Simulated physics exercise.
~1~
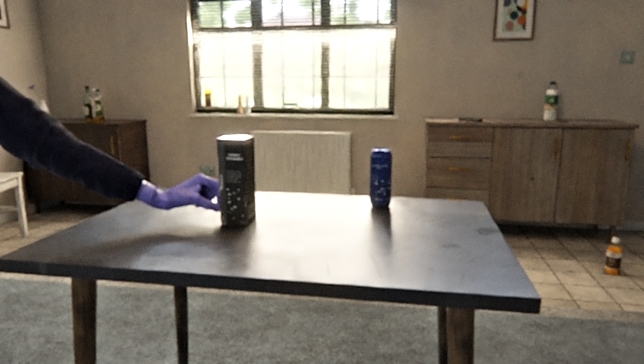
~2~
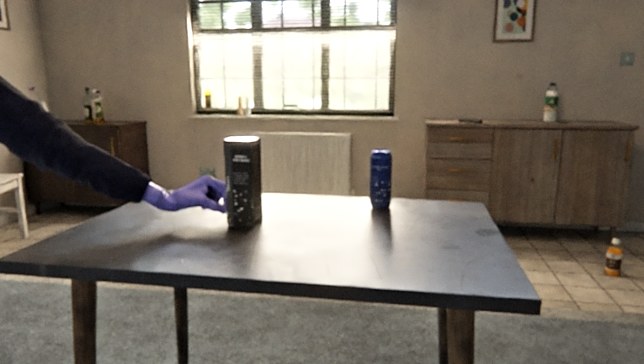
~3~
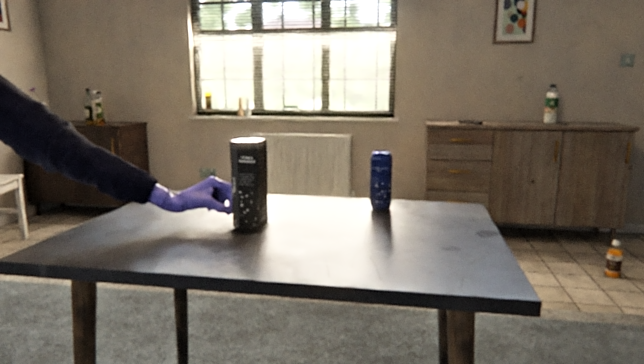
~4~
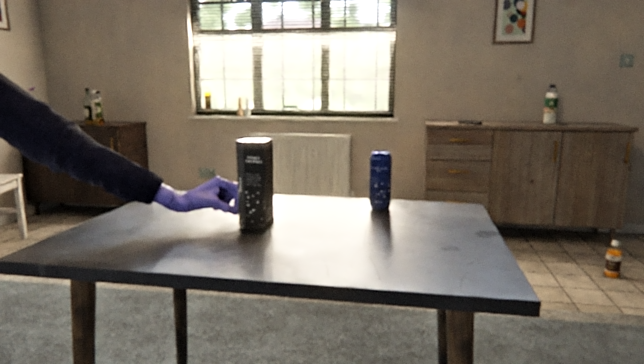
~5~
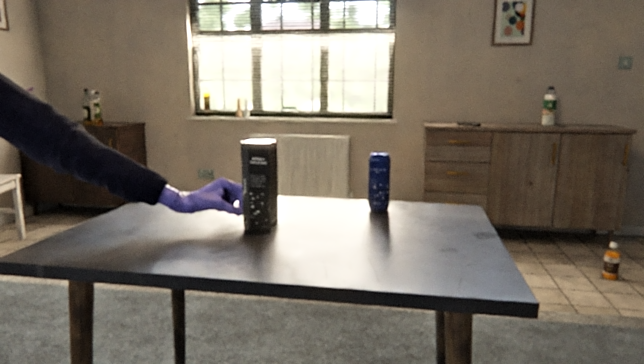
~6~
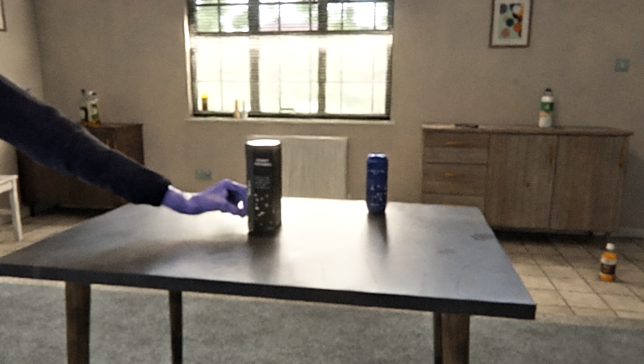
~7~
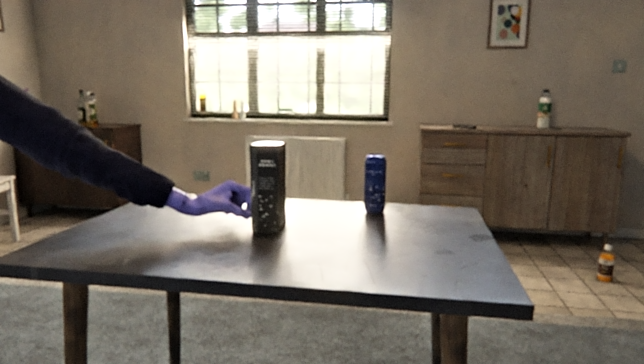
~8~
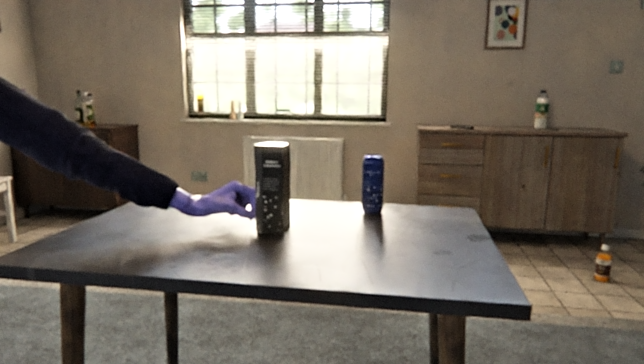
The video shows a purple-gloved hand reaching from the left to a black carton on a dark table and slowly pushing it to the right. The carton slides a short way toward a blue can, which stays in place, and ends still upright beside the hand.
